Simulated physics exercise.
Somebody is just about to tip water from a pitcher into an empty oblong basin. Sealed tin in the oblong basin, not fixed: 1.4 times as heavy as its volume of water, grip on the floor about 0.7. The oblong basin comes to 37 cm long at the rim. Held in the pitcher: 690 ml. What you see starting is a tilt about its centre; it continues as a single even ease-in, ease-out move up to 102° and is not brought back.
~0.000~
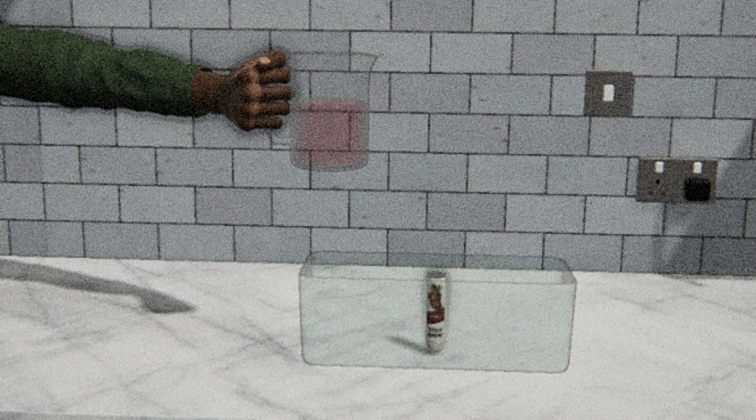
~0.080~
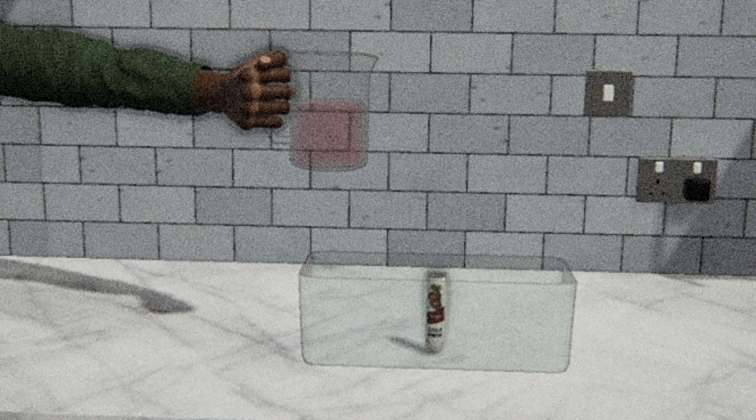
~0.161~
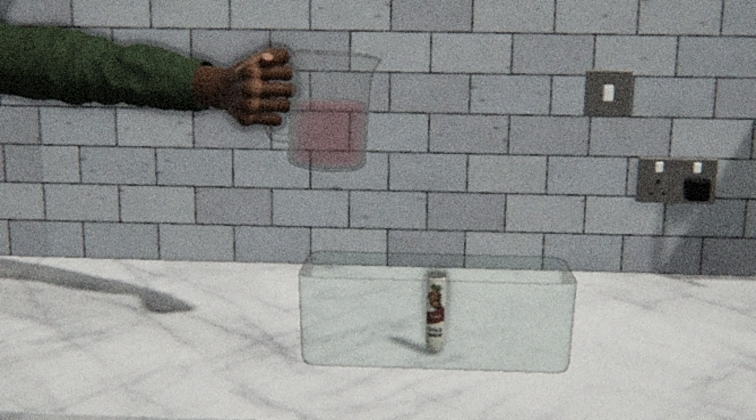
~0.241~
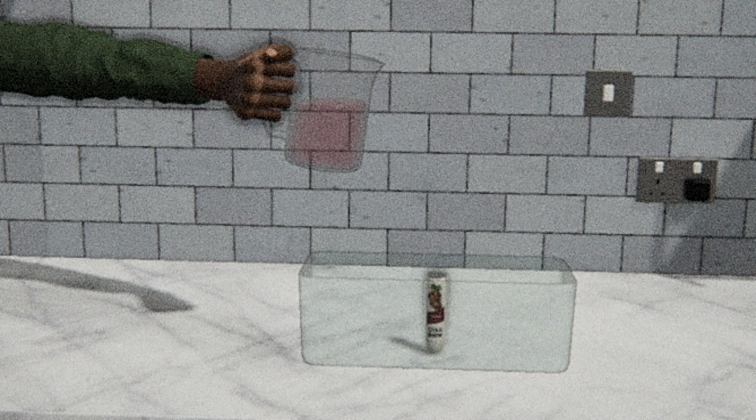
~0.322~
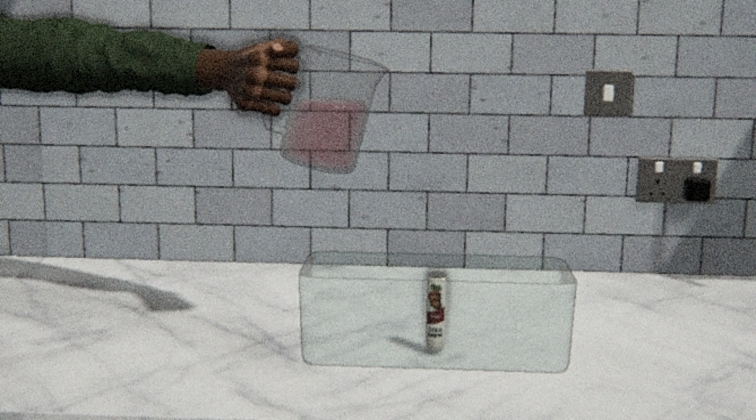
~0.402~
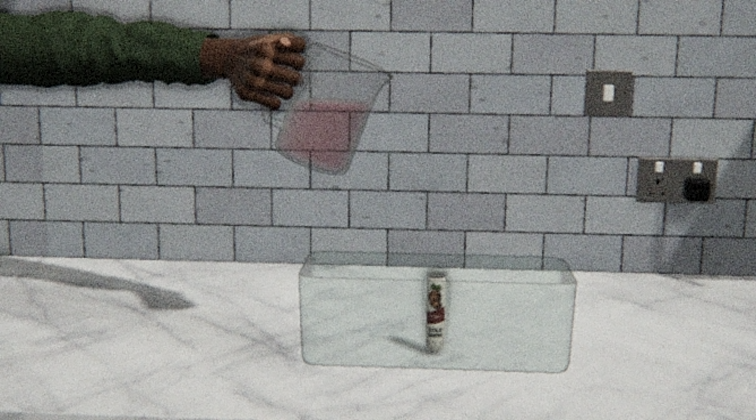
A white marble-patterned counter stands before a wall of grey-blue tiles with switch and socket plates at right, seen from the front by a still camera. At upper left, a green-sleeved arm extends a fist beside a clear pitcher of pink liquid, above a transparent oblong basin with a small, upright patterned tin. The pitcher leans gradually rightward, its liquid staying inside, while the basin remains still.
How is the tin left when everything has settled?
The tin is still standing.
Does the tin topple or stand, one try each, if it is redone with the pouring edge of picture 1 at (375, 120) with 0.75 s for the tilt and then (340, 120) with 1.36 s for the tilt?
Run one: It tumbles. Run two: It does not tip.
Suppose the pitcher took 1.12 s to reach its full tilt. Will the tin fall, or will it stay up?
Holds steady.
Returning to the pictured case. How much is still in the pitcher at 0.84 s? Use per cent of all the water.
Still held: Roughly 98 % of the total.
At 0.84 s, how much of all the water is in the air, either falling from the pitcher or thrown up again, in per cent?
Near 3 per cent at that moment.
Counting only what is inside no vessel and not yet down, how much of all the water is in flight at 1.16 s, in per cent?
Something like 30 per cent of the total.
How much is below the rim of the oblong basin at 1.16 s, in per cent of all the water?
Some 20 percent of the total.
Then, 0.84 s in, the tilt is 69° and 97 per cent is still to pour; the tin stands where it began.
Then, 1.16 s in, the tilt is 97° and 50 per cent is still to pour; the tin stands where it began.
Then, 1.50 s in, the tilt is 102° and 10 per cent is still to pour; the tin stands where it began.
Then, 1.86 s in, the tilt is 102° and 1 per cent is still to pour; the tin stands where it began.
Finally, the tin stands where it began.
